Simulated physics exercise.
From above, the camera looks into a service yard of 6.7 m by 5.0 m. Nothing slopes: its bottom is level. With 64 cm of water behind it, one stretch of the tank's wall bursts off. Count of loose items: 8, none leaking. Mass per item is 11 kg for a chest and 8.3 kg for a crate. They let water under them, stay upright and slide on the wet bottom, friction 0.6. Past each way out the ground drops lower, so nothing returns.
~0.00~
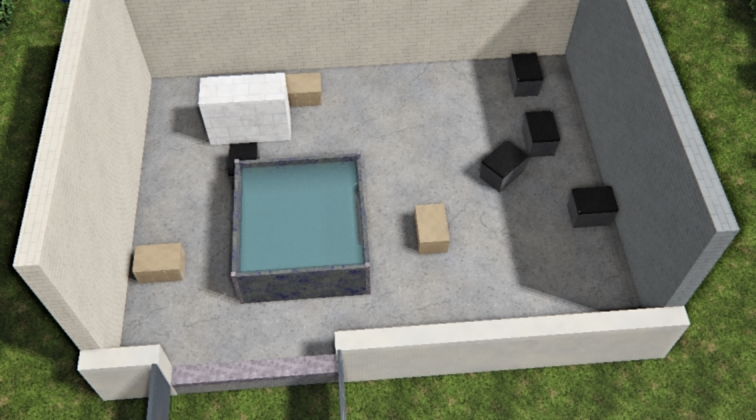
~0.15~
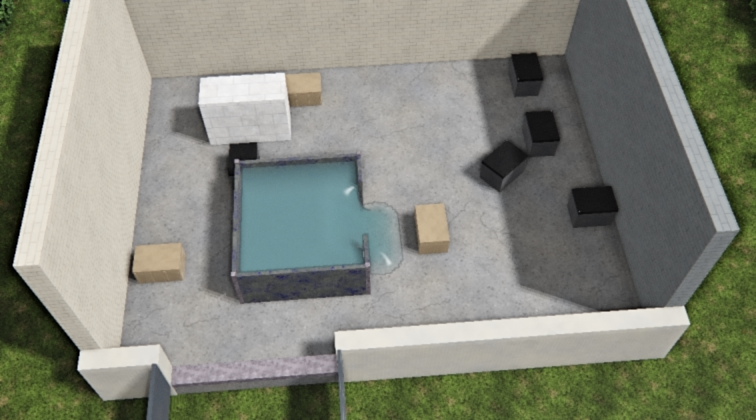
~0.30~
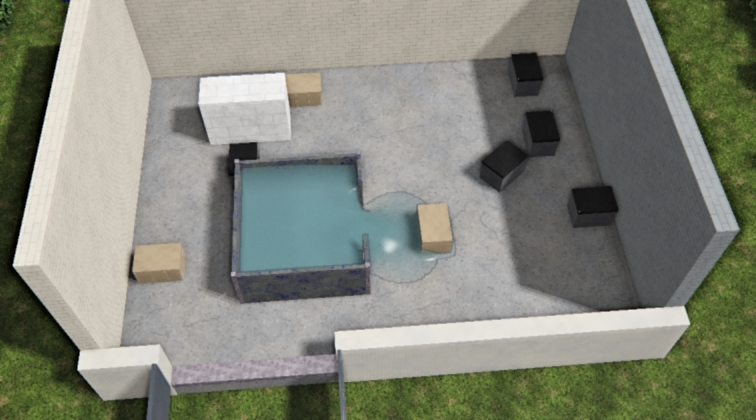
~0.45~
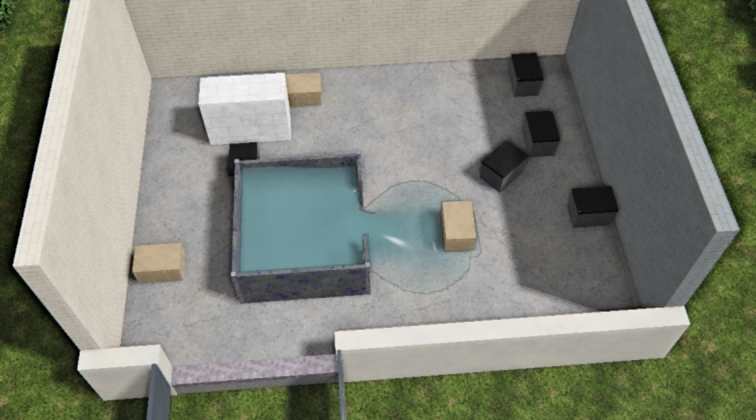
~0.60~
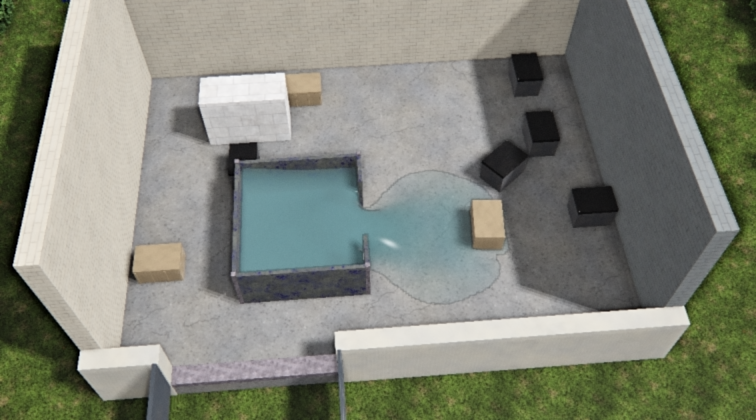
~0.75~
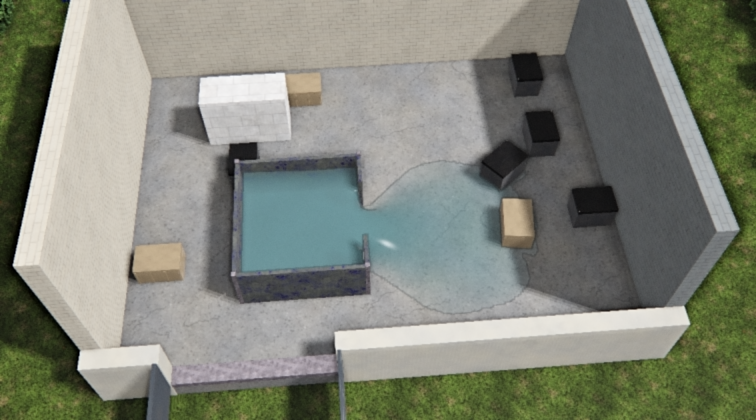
At the start, a square tank of blue-green water stands in a walled yard among scattered tan and black boxes. A gap opens in the tank's right side and water pours out, spreading over the pavement in a widening fan. It pushes the nearest tan box steadily rightward, while the others stay put.
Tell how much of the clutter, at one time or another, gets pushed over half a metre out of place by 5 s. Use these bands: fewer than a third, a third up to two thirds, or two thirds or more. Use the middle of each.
It falls in a third up to two thirds.
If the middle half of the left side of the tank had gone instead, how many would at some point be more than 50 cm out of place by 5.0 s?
The answer would then be 2.
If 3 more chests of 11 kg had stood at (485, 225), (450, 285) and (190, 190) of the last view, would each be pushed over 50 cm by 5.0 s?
Above, above, below.
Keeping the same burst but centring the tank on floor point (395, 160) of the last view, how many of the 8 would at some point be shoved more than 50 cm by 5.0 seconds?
Result: 5.
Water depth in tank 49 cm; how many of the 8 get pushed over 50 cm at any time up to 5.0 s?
It would come to 5 of them.
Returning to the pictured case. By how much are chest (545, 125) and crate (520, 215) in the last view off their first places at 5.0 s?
The first ends 140 centimetres from its start and the second 200 centimetres.
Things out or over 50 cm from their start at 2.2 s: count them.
At that moment it comes to 3.
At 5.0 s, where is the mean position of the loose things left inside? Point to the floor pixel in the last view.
Roughly at (409, 137).
After 1.1 s 1 of 8 are over 50 cm from their spots; 0 afloat.
After 2.2 s 3 of 8 are over 50 cm from their spots; 4 afloat.
After 3.5 s 3 of 8 are over 50 cm from their spots; 5 afloat.
After 5.0 s 5 of 8 are over 50 cm from their spots, and 5 have been at some point; 4 afloat.
